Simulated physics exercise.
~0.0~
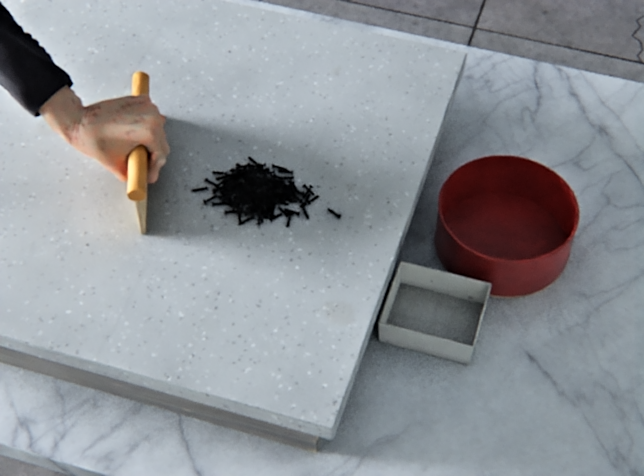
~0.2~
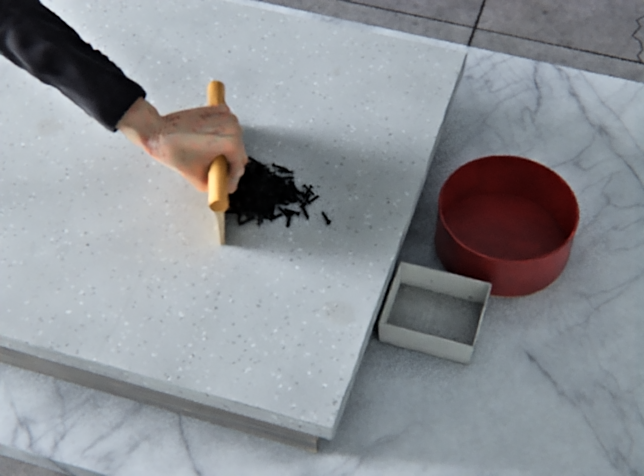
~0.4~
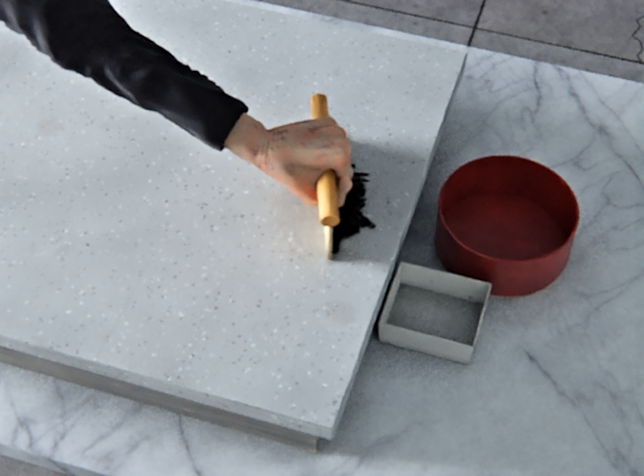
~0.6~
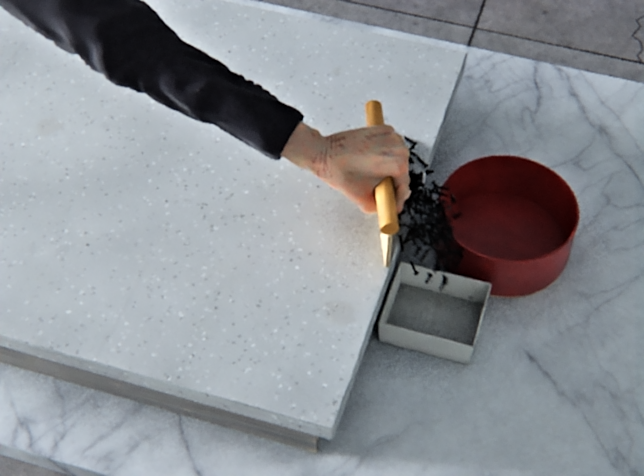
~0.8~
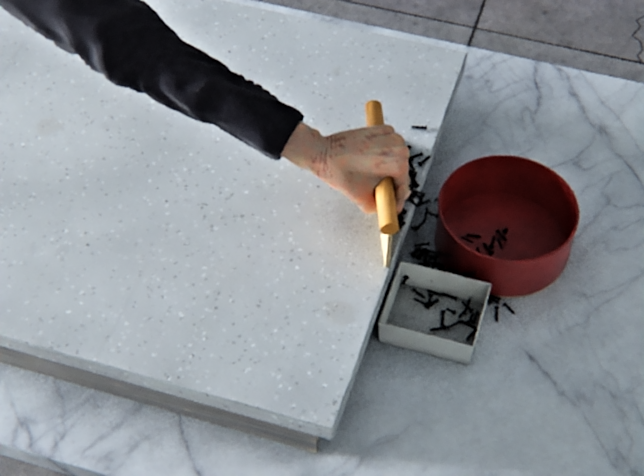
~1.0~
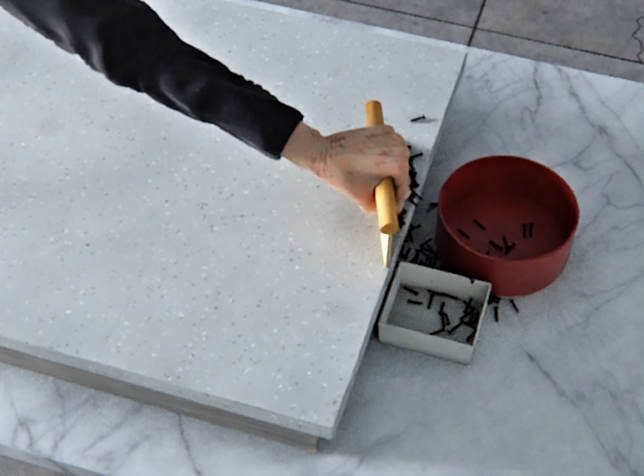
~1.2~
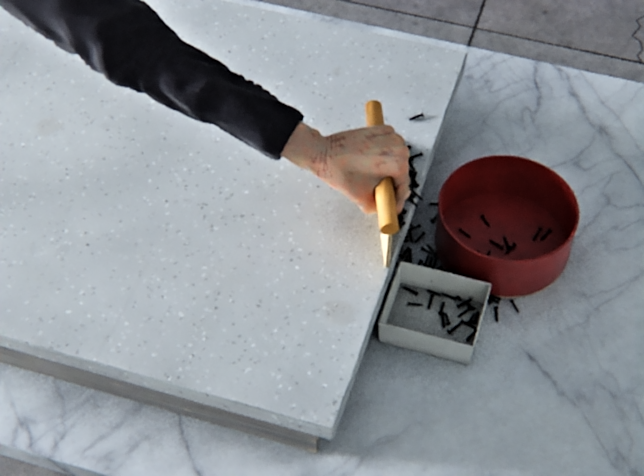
To begin with, a hand in a black sleeve grips a scraper with a wooden handle, left of a small heap of black screws on a pale speckled slab. The hand slides the scraper rightward until it meets the heap and pushes it along. The screws bunch up ahead of the blade as they near the slab's right edge. There the scraper stops, and many screws spill over the side. Some land in the white tin and a few in the red pot, while many miss both, and others stay on the slab near the motionless hand.
